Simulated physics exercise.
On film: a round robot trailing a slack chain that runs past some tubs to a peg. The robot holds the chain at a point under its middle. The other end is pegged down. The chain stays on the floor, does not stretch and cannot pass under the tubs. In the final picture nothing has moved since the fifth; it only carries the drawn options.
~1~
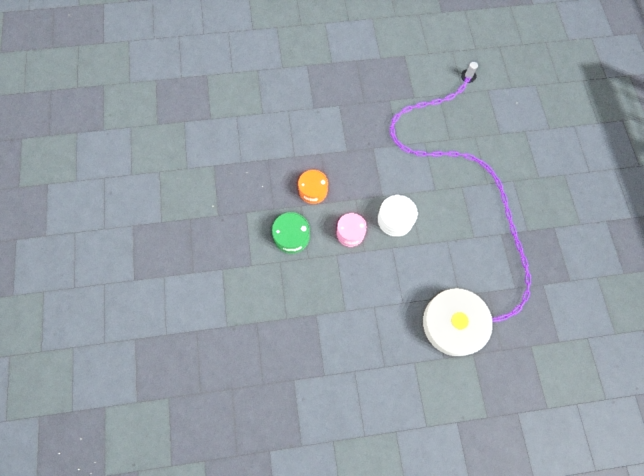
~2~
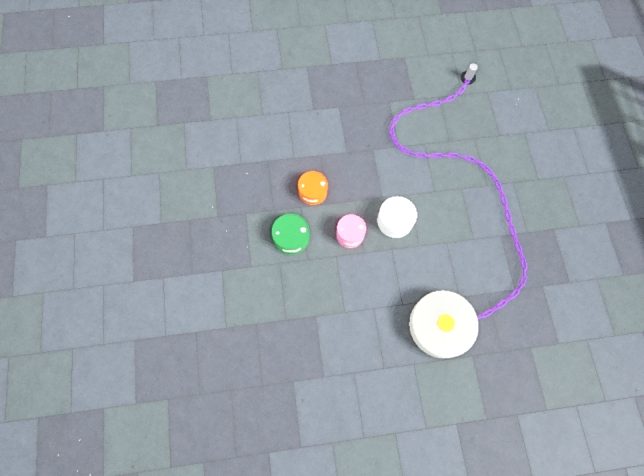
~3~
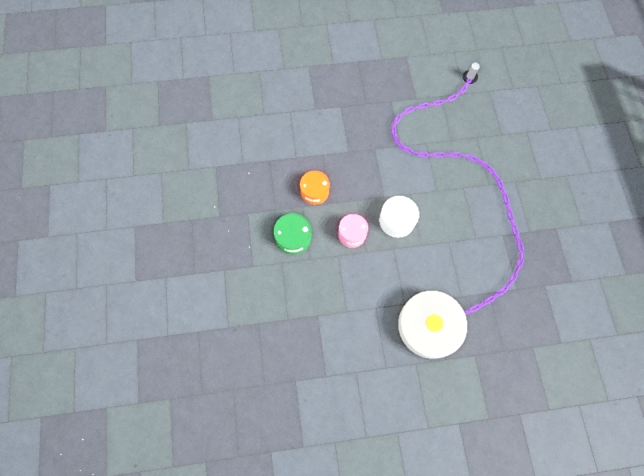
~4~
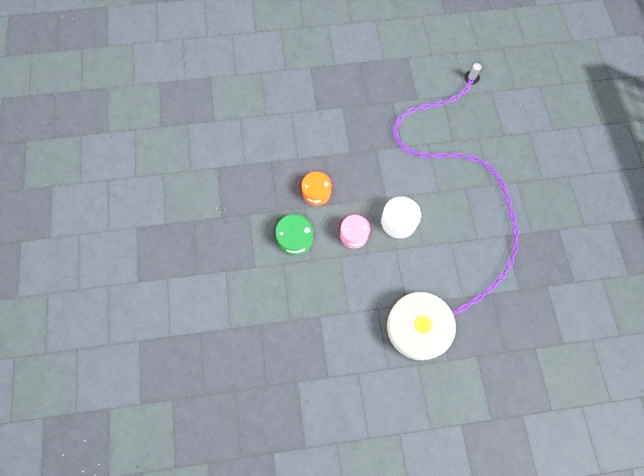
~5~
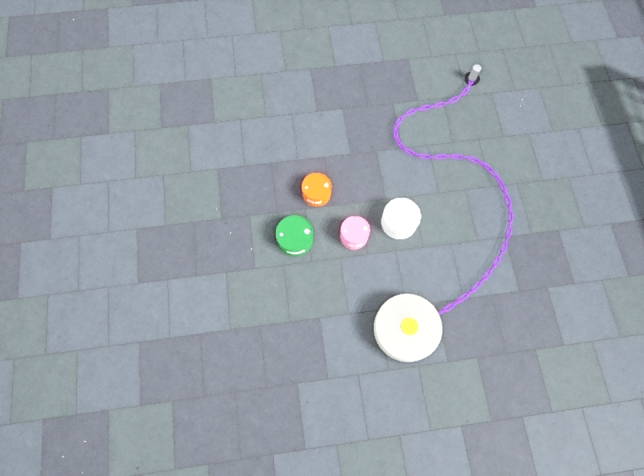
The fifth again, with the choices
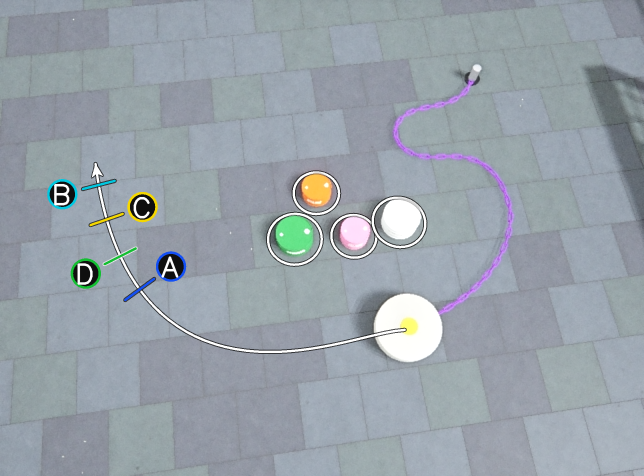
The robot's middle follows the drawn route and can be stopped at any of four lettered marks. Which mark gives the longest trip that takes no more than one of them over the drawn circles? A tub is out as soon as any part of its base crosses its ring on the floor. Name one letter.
A.
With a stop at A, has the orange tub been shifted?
No.
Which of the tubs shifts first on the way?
White.
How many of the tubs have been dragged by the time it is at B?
Four.
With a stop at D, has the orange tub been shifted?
By then, no.
On the copy, A at (140, 289); B at (99, 185); C at (107, 219); D at (120, 256); the route from (405, 330) via (186, 332) to (95, 164).
On A. First, robot (306, 348).
Then, robot (203, 339).
Finally, robot (136, 287); white tub (391, 211); one over the rings.
By contrast, B has four over the rings; C has three over the rings; D has two over the rings.
